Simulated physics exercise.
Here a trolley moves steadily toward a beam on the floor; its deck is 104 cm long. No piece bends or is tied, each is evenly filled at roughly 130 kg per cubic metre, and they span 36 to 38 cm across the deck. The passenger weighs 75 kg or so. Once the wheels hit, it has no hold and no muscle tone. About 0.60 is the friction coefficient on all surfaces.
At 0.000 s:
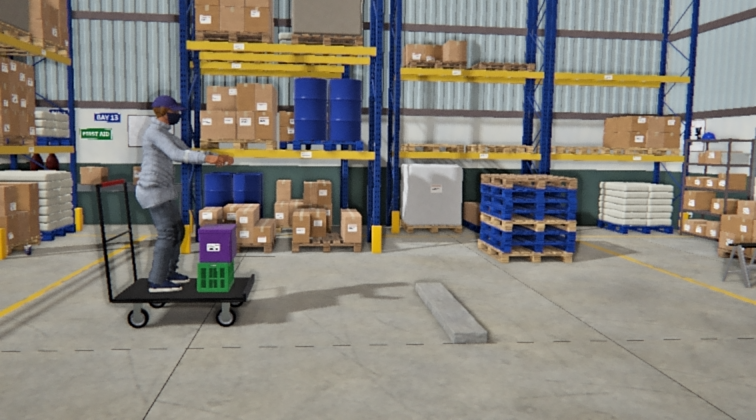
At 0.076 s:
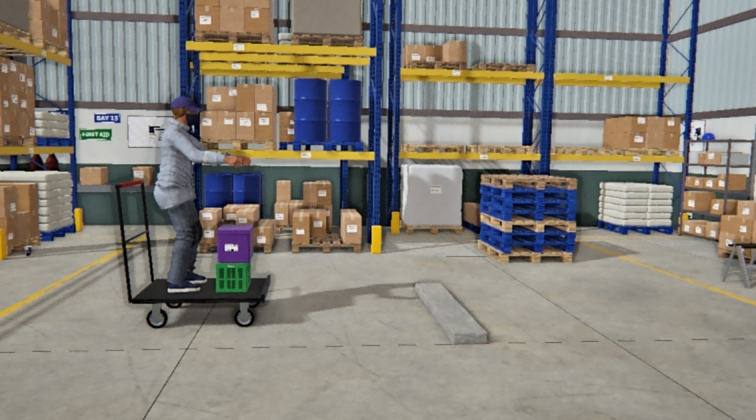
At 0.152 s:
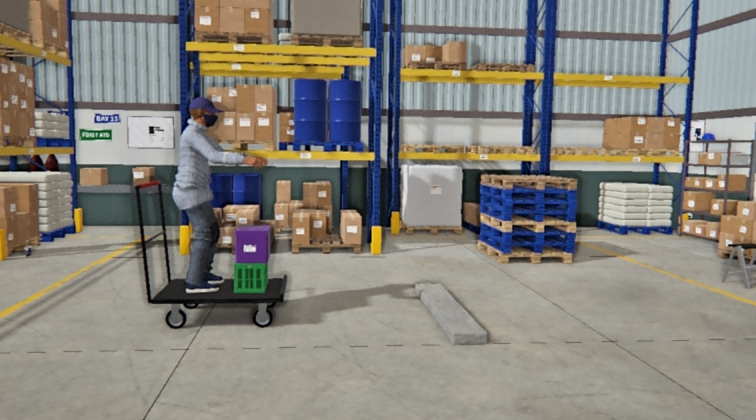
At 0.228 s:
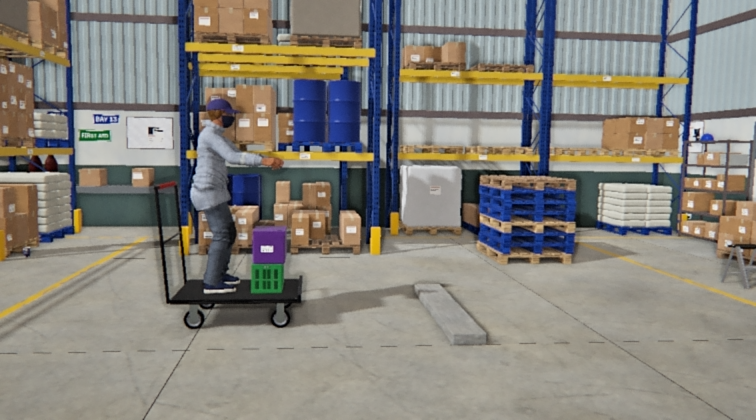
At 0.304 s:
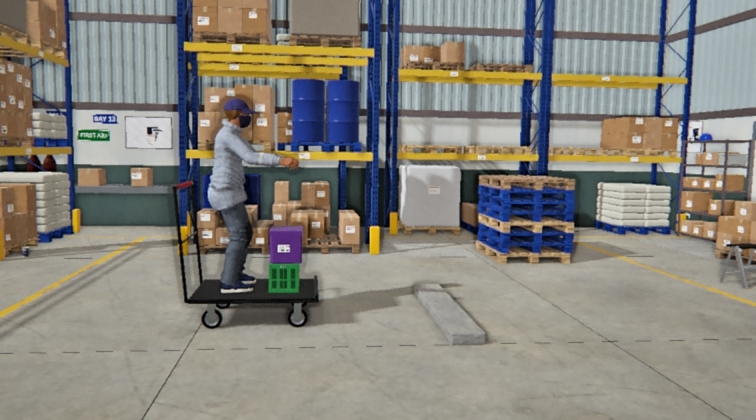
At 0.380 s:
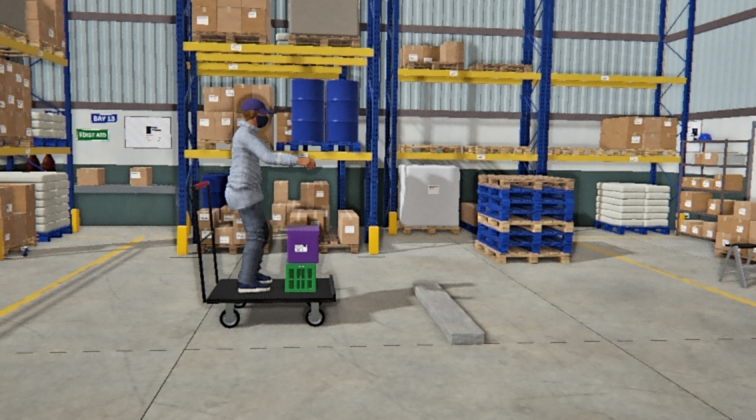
In a warehouse, a person standing on a trolley with stacked crates rolls steadily right.
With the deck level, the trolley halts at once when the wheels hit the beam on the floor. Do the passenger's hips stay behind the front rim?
No. It is no longer carried.
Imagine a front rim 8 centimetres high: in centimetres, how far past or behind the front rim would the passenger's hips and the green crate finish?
With that rim, hips finish 30 cm past and green stays 20 cm behind.
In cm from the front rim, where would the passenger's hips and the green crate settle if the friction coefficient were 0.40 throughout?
So the hips finish 0 beyond the front rim while the green load stays 20 short of it.
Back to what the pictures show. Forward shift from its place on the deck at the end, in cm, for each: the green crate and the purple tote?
Shift, cm - green: 55; purple: 170.
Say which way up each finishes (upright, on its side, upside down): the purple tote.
At rest: Purple upright.
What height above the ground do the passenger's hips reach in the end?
The hips come to rest around 15 centimetres up.
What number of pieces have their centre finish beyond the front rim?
Total counted: 2.
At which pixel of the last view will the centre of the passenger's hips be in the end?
Around (543, 294).
After 0.86 s the deck stops.
After 1.41 s the passenger's hips are 22 cm behind the rim, near (417, 210) in the last picture's view.
After 1.86 s the passenger's hips are 16 cm past the rim, near (456, 266) in the last picture's view.
When all is still (3.7 s), past the rim, green crate, purple tote and the passenger's hips; nothing is left behind it.
